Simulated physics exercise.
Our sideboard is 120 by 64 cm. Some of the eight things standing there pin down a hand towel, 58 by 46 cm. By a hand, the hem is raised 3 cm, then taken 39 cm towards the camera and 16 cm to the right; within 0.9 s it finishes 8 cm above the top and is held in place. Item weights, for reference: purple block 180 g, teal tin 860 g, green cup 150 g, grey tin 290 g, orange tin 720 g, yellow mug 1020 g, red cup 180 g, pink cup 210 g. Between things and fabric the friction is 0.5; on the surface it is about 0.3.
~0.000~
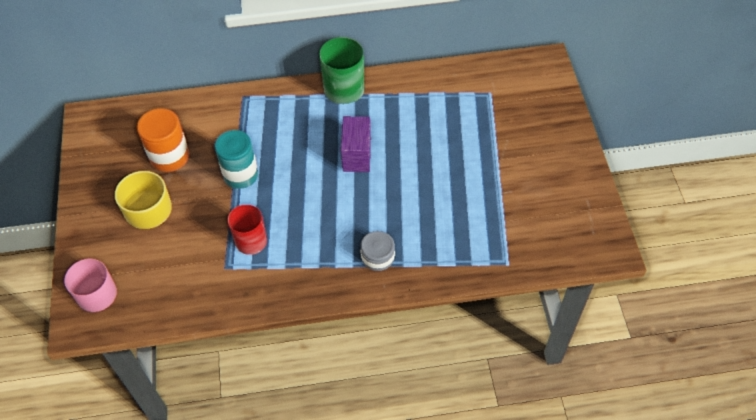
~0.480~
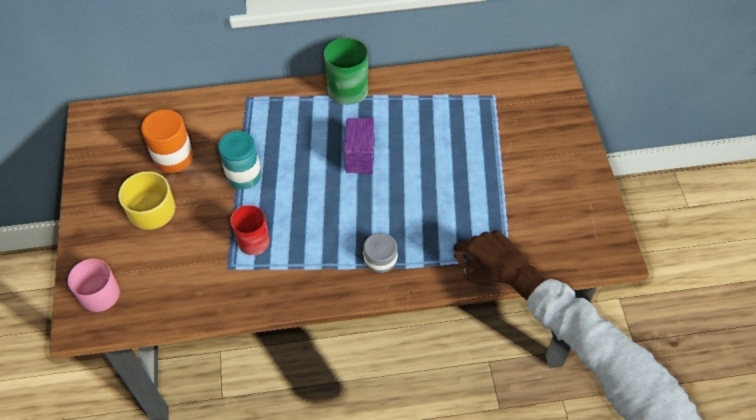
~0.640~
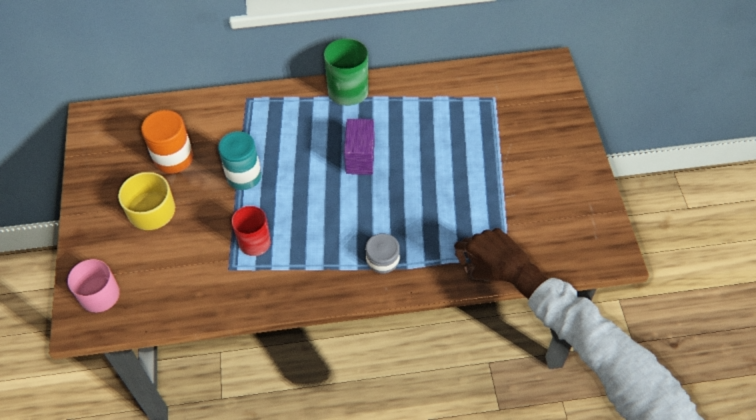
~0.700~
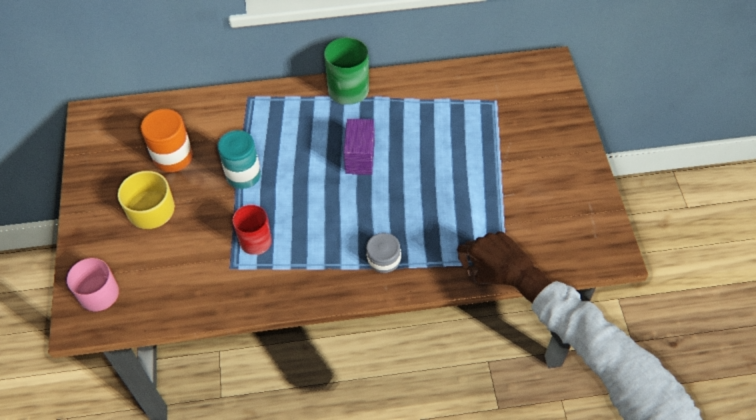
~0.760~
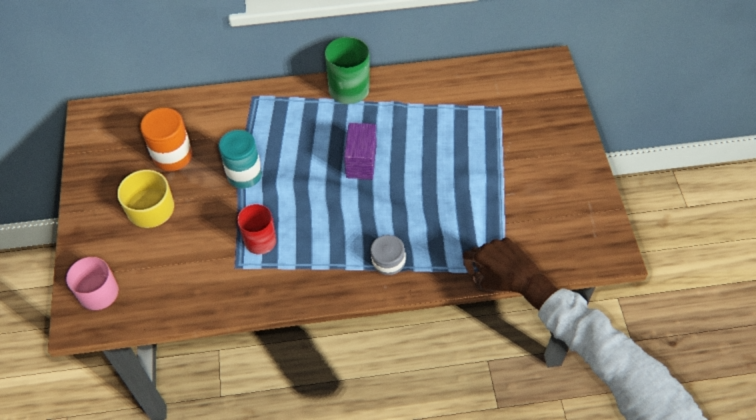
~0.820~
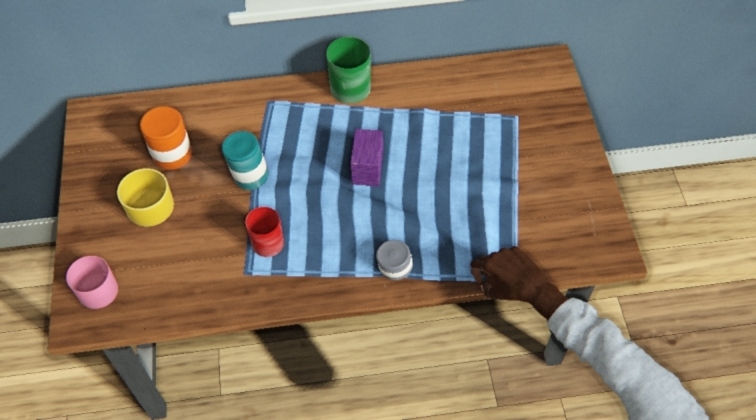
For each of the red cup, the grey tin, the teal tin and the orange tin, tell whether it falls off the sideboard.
My prediction: I think the red cup won't hold out up there, I think the grey tin won't hold out up there, I think the teal tin will hold out up there, I think the orange tin will hold out up there.
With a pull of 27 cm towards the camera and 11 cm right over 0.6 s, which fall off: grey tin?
Then: Grey tin goes over.
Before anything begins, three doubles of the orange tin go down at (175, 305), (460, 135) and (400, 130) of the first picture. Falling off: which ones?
So it goes: The first one is still up there, the next ends up off, the last ends up off.
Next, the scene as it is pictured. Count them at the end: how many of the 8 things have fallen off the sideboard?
Count recorded: 3.
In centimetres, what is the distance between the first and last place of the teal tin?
Net shift, approx.: Teal tin = 4 cm.
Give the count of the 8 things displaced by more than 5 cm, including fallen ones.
Counting them up, I get 3.
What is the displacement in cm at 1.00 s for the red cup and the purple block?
For the red cup, 15 centimetres, and for the purple block, 15 centimetres.
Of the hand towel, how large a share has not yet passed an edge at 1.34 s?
About 40 per cent.
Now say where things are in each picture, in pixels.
In the first picture, red cup (245, 218); grey tin (378, 245); teal tin (233, 144); orange tin (158, 124); hand towel corners (225, 269) (243, 97) (491, 93) (508, 265).
In the second picture, hand towel corners (227, 270) (246, 98); grip (464, 265).
In the third picture, grey tin (383, 247); hand towel corners (229, 270) (247, 98); grip (465, 263).
In the fourth picture, hand towel corners (230, 269) (248, 97); grip (468, 266).
In the fifth picture, red cup (255, 218); grey tin (388, 249); purple block (360, 140); hand towel corners (235, 269) (252, 96); grip (473, 272).
In the sixth picture, red cup (263, 221); grey tin (395, 254); teal tin (242, 145); orange tin (161, 122); hand towel corners (244, 275) (268, 101) (517, 116); grip (481, 281).
By 1.0 s, 90 % of the hand towel is still over the top; grey tin 15 cm off its start, red cup 13 cm off its start, teal tin 4 cm off its start.
By 1.2 s, 65 % of the hand towel is still over the top; red cup 26 cm off its start, grey tin on its side, 26 cm off its start, teal tin 4 cm off its start.
By 1.3 s, 40 % of the hand towel is still over the top; red cup over the edge, grey tin over the edge, teal tin 4 cm off its start at (250, 148).
By 1.5 s, 30 % of the hand towel is still over the top; red cup over the edge, grey tin over the edge, teal tin 4 cm off its start.
By 3.1 s, 0 % of the hand towel is still over the top; red cup over the edge, grey tin over the edge, teal tin 4 cm off its start at (250, 148), orange tin 0 cm off its start at (161, 122).
